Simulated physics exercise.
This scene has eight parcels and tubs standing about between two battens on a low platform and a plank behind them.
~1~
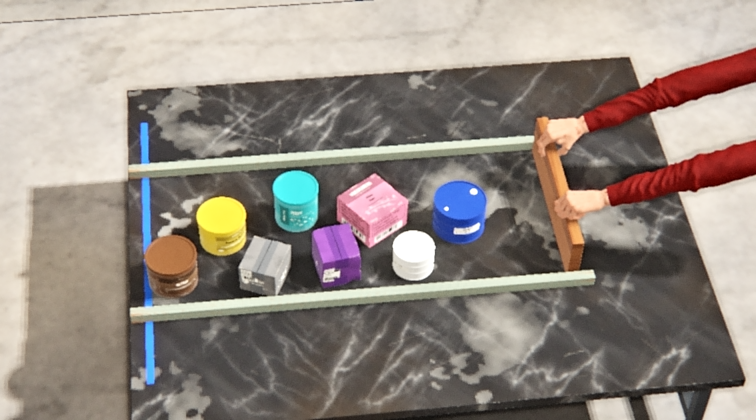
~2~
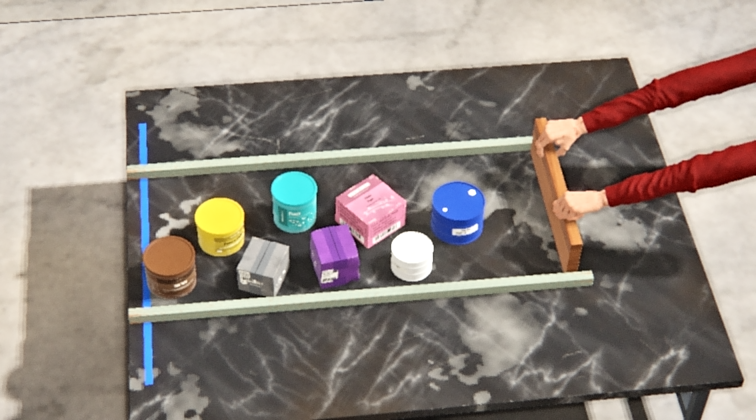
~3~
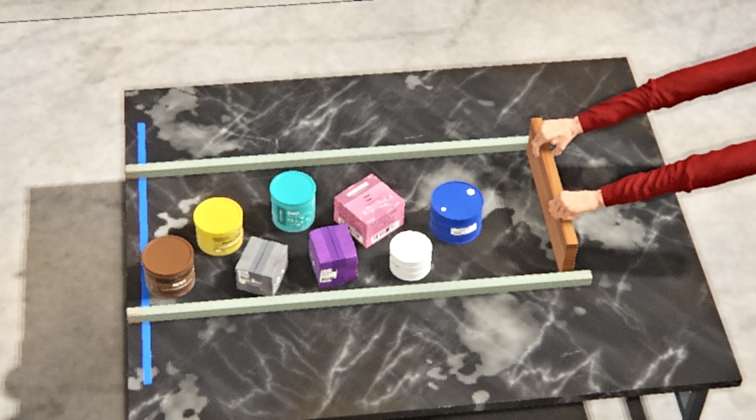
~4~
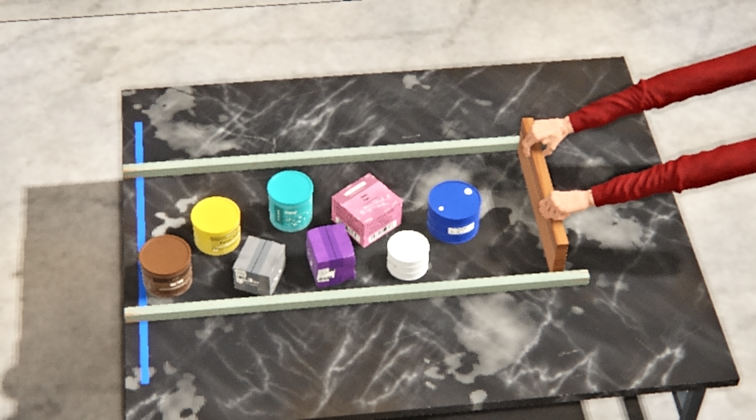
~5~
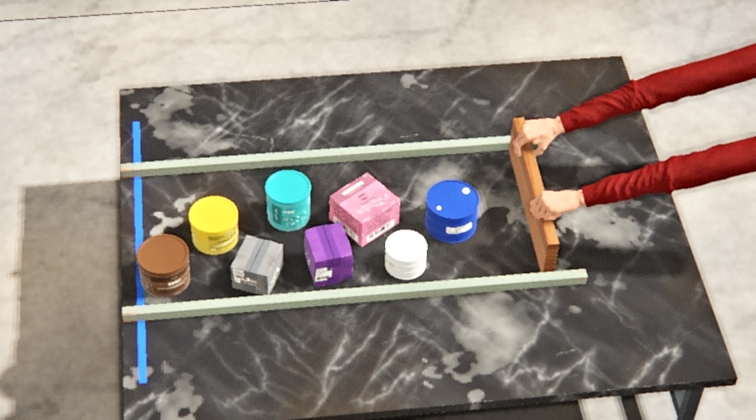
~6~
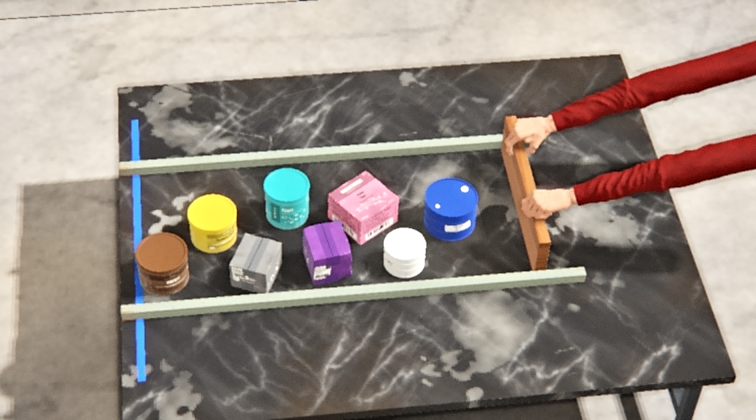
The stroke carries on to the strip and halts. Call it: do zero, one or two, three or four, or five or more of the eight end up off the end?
Five or more end up off it.
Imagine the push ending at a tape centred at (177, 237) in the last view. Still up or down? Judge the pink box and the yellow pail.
Okay, so the pink box sits tight, the yellow pail winds up off it.
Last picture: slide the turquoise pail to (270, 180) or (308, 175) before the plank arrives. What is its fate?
Well, it tips off the first time and tips off the second time.
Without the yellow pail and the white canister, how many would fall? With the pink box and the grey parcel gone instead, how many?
The count is 6 in the first case and 6 in the second.
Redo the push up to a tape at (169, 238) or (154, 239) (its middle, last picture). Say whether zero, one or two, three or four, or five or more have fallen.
For the first place five or over, for the second five or more.
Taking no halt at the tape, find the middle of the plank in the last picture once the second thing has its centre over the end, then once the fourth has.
Roughly (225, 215) and then roughly (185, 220).
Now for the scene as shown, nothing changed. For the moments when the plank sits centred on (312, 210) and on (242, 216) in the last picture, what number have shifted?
In order, the tallies are 6 and 8.
Soon after, none off yet; brown pail at rest near (163, 265); yellow pail at rest near (213, 224); grey parcel at rest near (256, 264).
After that, none off yet; brown pail at rest near (163, 265); yellow pail at rest near (213, 224); grey parcel displaced about its own width near (212, 276).
And then, one off so far; brown pail off the edge near (101, 358); yellow pail displaced well along near (135, 233); grey parcel tilting a little near (107, 284).
In the end, the number that fall off is five or more; gone, blue canister, white canister, pink box, purple parcel, turquoise pail, grey parcel, yellow pail and brown pail.
